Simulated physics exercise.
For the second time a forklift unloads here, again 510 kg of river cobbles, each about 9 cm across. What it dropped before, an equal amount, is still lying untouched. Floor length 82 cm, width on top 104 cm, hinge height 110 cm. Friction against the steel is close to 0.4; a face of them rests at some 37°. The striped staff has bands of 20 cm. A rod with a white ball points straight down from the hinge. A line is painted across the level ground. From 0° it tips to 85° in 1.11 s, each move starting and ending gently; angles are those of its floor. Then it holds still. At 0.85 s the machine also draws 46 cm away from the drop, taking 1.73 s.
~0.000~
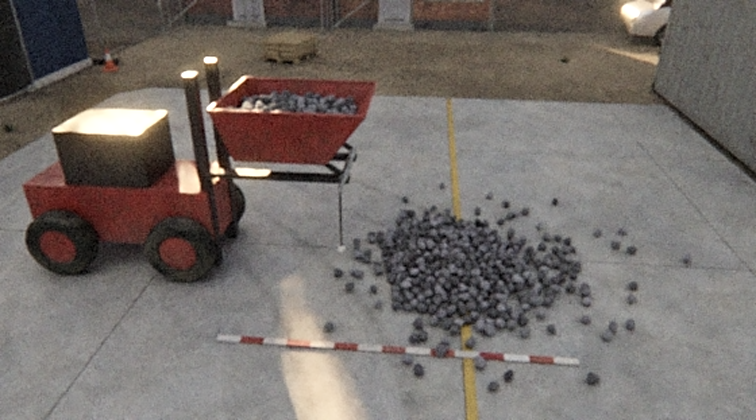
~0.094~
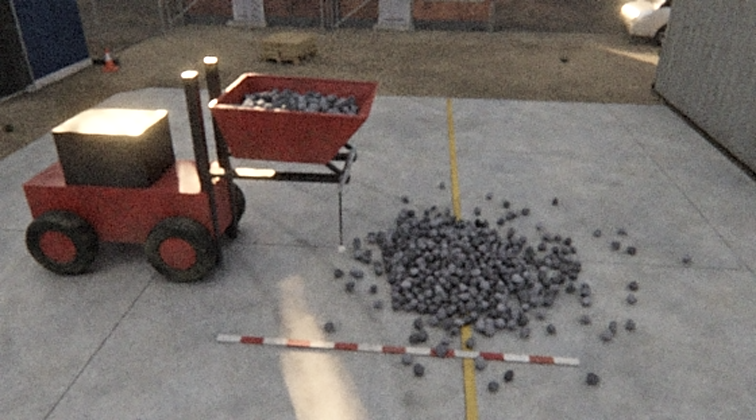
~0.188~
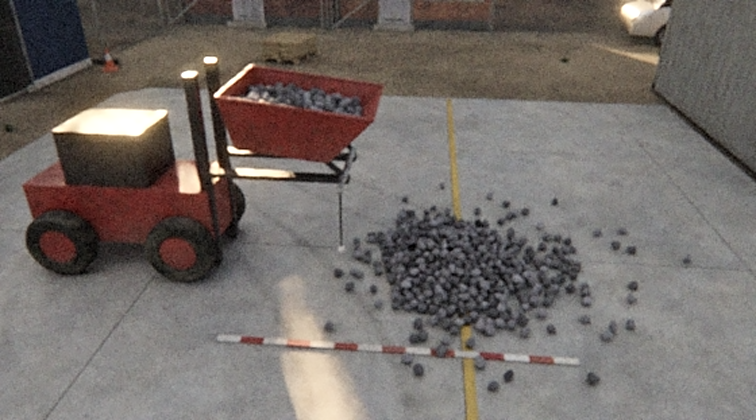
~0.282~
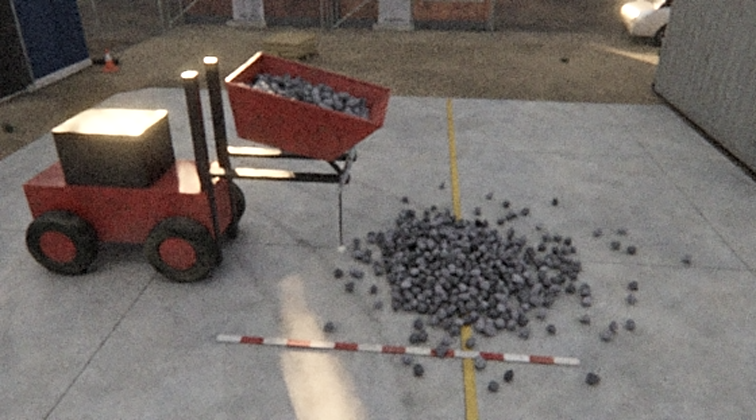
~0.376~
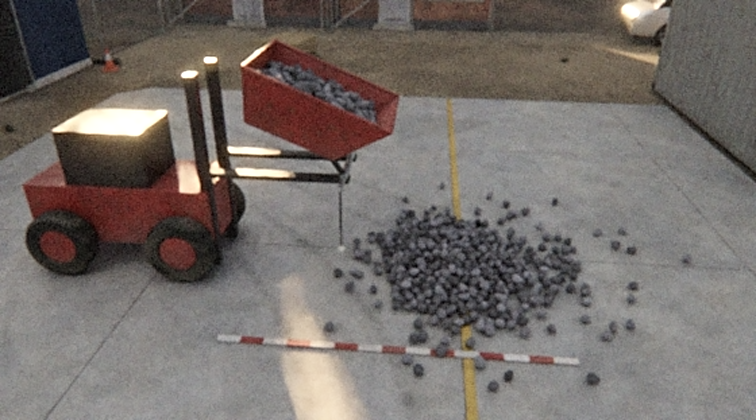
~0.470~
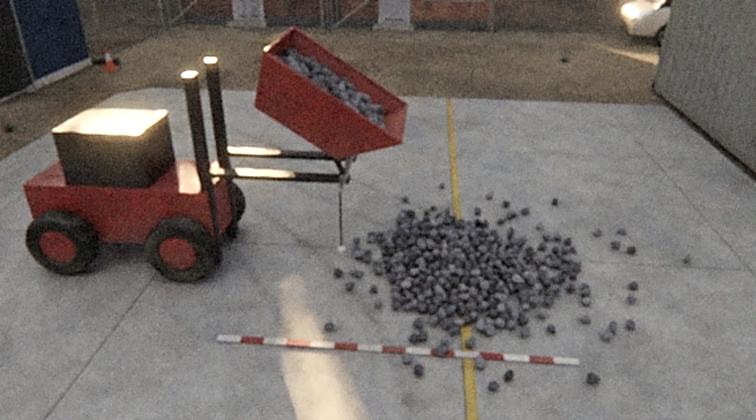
A red forklift stood on a concrete yard beside a heap of dark stones while its raised skip, loaded with more stones, tilted steadily down to the right, its left end rising high.
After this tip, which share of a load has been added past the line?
Roughly 73 per cent of a load more.
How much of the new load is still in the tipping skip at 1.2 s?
Roughly 50 per cent is still inside.
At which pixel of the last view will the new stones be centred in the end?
Near (494, 260).
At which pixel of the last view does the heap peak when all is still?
Near (451, 241).
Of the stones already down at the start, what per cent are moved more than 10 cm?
Roughly 30 per cent of them.
After 0.8 s the floor is at 72°; in per cent of one load, 100 in the tipping skip, 57 short of the line, 43 past the line; the foremost stones are at (631, 263).
After 1.2 s the floor is at 85°; in per cent of one load, 48 in the tipping skip, 92 short of the line, 59 past the line; the foremost stones are at (631, 263).
After 3.0 s the floor is at 85°; in per cent of one load, 0 in the tipping skip, 84 short of the line, 116 past the line; the foremost stones are at (702, 274).
After 5.7 s the floor is at 85°; in per cent of one load, 0 in the tipping skip, 84 short of the line, 116 past the line; the foremost stones are at (702, 274). Net gain past the line, 73.
